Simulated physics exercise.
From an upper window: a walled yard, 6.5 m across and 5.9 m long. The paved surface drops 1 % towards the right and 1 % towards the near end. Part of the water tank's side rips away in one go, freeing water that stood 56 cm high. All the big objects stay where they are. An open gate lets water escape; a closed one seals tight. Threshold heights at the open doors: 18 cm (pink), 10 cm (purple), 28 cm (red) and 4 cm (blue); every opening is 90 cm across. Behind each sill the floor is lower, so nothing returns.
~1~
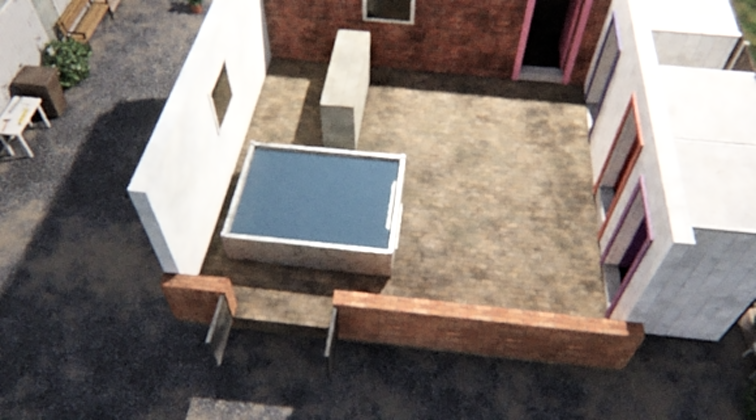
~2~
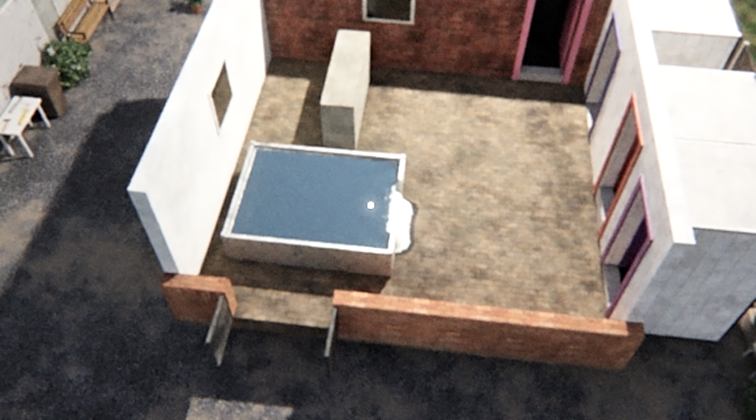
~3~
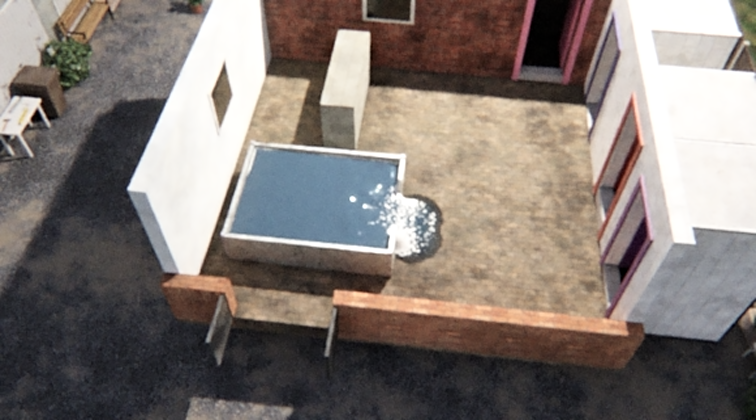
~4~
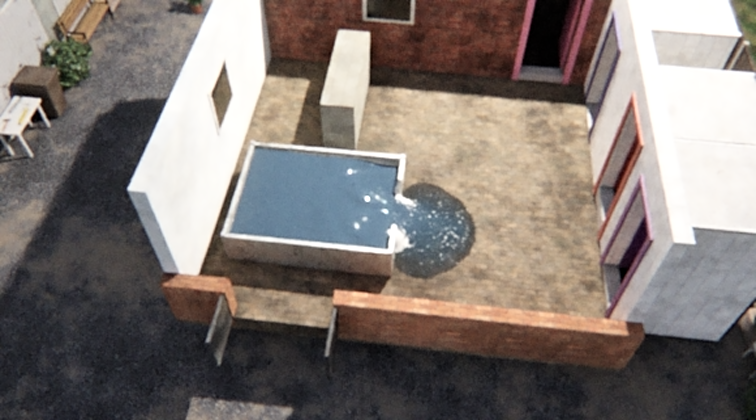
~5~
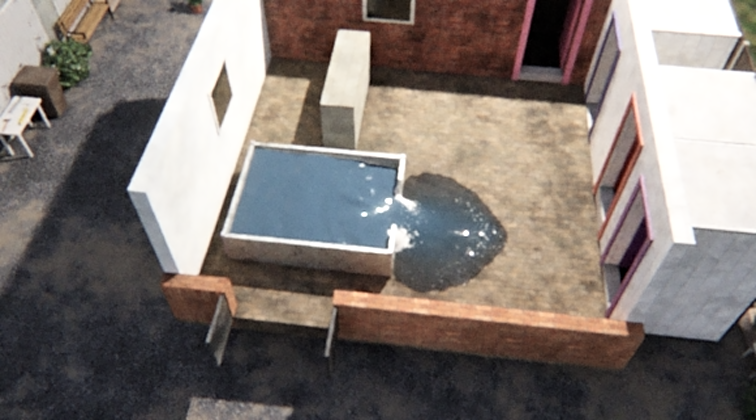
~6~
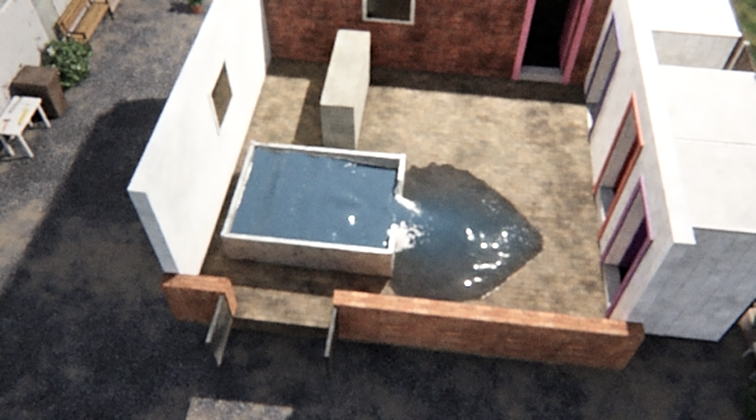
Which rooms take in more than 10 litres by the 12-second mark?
Within that time: At the pink door it stays under the limit; at the purple door it passes the limit; at the red door it keeps below the limit; at the blue door it goes over the limit.
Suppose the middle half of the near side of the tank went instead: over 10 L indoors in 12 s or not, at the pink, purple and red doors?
Then: Pink below, purple under, red not over.
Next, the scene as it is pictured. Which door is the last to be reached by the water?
Last comes the pink one.
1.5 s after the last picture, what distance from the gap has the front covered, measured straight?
Some 4.6 m out.
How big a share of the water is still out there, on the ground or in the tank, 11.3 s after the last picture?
About 84 per cent.
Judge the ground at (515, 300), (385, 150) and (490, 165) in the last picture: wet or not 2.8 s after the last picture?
In that order: Under water, not reached, flooded.
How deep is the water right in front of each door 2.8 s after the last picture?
Depths in cm: Pink 10, purple 22, red 19, blue 8.
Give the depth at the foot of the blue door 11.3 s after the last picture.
Roughly 9.5 cm deep.
Then, 0.7 s after the last picture water covers 30 % of the floor and is deepest (32 cm) near (406, 228); pink door not reached, purple door 15 cm at the sill, 1 L in, red door 17 cm at the sill, 0 L in, blue door not reached.
Then, 1.5 s after the last picture water covers 40 % of the floor and is deepest (32 cm) near (605, 335); pink door not reached, purple door 22 cm at the sill, 32 L in, red door 23 cm at the sill, 0 L in, blue door not reached.
Then, 2.8 s after the last picture water covers 45 % of the floor and is deepest (24 cm) near (606, 345); pink door 10 cm at the sill, 0 L in, purple door 22 cm at the sill, 118 L in, red door 19 cm at the sill, 0 L in, blue door 8 cm at the sill, 7 L in.
Then, 6.3 s after the last picture water covers 75 % of the floor and is deepest (19 cm) near (606, 345); pink door 12 cm at the sill, 0 L in, purple door 17 cm at the sill, 202 L in, red door 14 cm at the sill, 0 L in, blue door 11 cm at the sill, 55 L in.
Then, 11.3 s after the last picture water covers 95 % of the floor and is deepest (14 cm) near (599, 266); pink door 8 cm at the sill, 0 L in, purple door 12 cm at the sill, 233 L in, red door 10 cm at the sill, 0 L in, blue door 9 cm at the sill, 155 L in.
